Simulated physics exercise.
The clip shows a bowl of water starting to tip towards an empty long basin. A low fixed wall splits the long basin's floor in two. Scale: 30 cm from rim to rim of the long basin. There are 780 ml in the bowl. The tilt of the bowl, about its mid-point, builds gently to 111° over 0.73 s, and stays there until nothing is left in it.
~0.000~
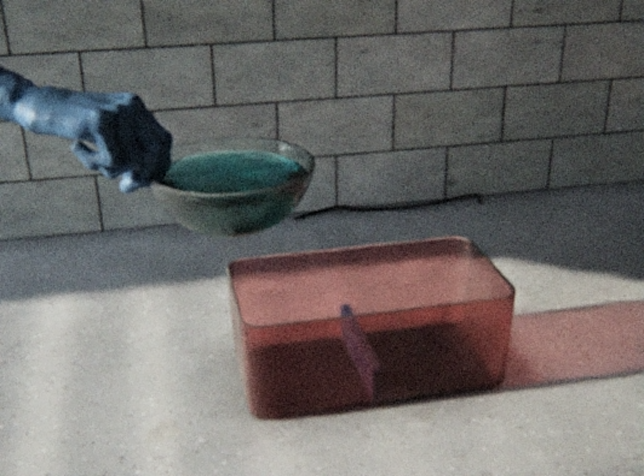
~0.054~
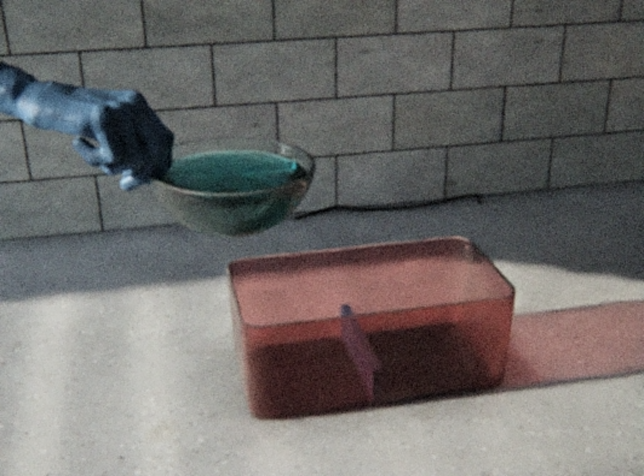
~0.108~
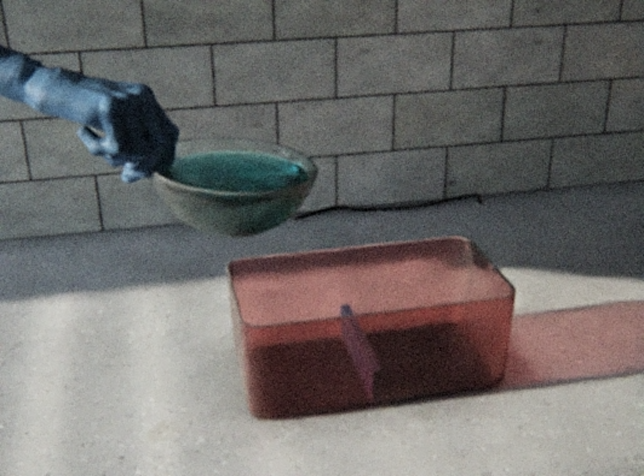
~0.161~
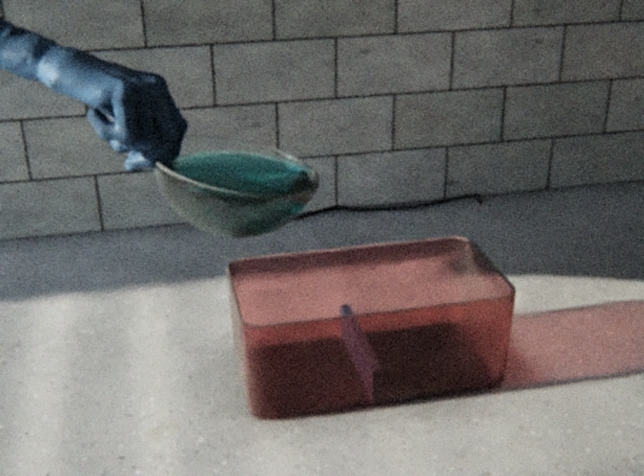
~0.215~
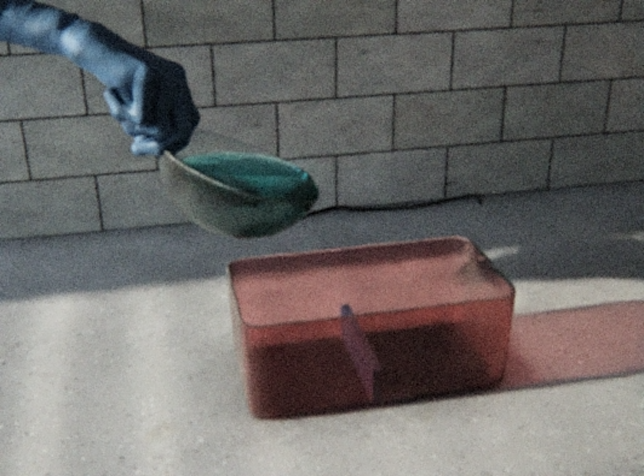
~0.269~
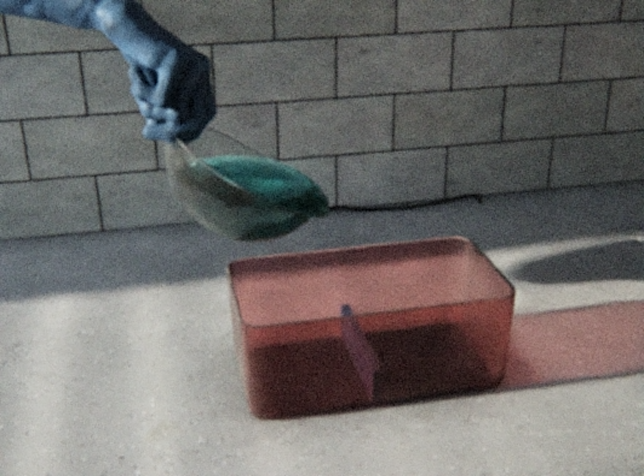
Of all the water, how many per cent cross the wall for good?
About 42 per cent.
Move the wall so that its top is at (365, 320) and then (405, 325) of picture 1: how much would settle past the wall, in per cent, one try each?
First 25, then 10 per cent.
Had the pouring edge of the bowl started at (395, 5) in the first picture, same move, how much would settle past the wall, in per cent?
In that case some 65 per cent.
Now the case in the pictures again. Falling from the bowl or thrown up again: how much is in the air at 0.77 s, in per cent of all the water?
About 7 per cent.
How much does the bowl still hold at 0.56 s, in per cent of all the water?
About 3 per cent.
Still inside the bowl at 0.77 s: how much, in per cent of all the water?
About 0 per cent.
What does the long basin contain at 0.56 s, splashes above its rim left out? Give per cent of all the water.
Near 82 in a hundred.
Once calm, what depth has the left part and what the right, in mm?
Left about 20 mm, right about 14 mm.
Then, 0.56 s in, the tilt is 96° and 3 per cent is still to pour, 41 is left of the wall and 41 right of it.
Then, 0.77 s in, the tilt is 111° and 0 per cent is still to pour, 52 is left of the wall and 41 right of it.
Then, 0.99 s in, the tilt is 111° and 0 per cent is still to pour, 55 is left of the wall and 41 right of it.
Then, 1.23 s in, the tilt is 111° and 0 per cent is still to pour, 55 is left of the wall and 42 right of it.
Finally, 55 per cent lies left of the wall, 42 right of it and 3 outside.
